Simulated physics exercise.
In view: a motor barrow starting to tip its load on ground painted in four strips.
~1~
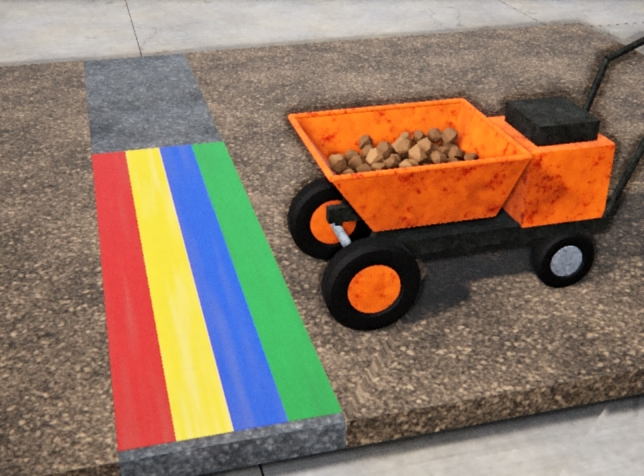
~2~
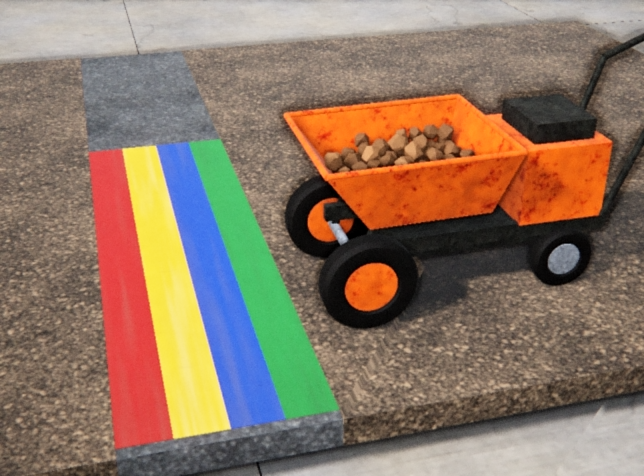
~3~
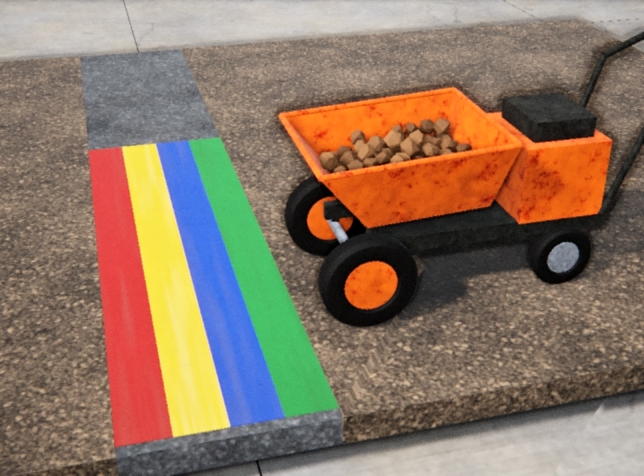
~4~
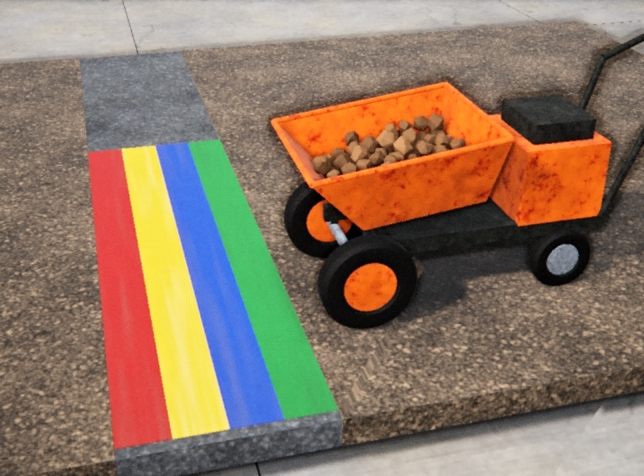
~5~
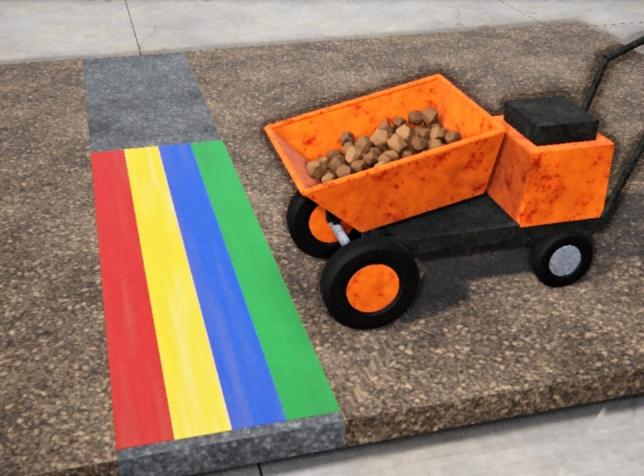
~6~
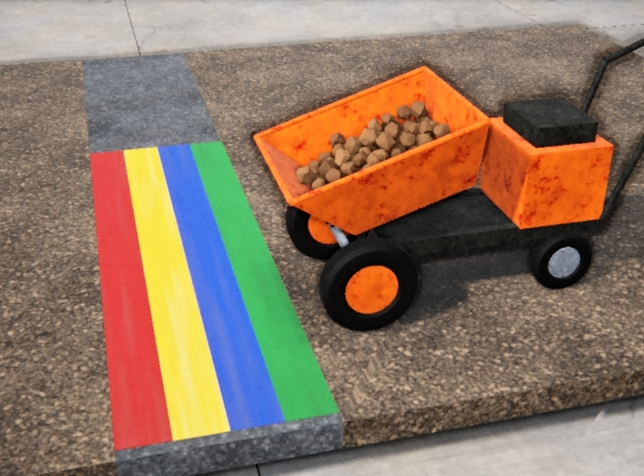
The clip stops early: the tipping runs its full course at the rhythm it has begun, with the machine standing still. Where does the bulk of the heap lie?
The yellow strip carries the most.
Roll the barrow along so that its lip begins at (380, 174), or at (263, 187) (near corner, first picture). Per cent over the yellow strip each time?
The first gives 10 %, the second 10 %.
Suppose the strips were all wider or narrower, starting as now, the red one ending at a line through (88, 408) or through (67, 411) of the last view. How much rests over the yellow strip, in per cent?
In turn 30 and 30 in a hundred.
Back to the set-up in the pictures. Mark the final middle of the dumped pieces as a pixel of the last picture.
Close to (177, 302).
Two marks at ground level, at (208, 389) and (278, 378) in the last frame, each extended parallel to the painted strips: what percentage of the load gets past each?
Roughly 50 per cent, and 70 per cent.
Soon after the last picture, skip tipped steeply; all in the skip.
A little later, skip tipped right over; most in the skip; a small part over the blue strip; a small part over the yellow strip; a stray few over the red strip.
Later still, skip tipped right over; about a quarter in the skip; about a quarter over the blue strip; about a third over the yellow strip; a small part over the red strip; a small part off the paint.
At rest, skip tipped right over; about a quarter in the skip; none over the green strip; about a quarter over the blue strip; about a third over the yellow strip; a small part over the red strip; a small part off the paint.
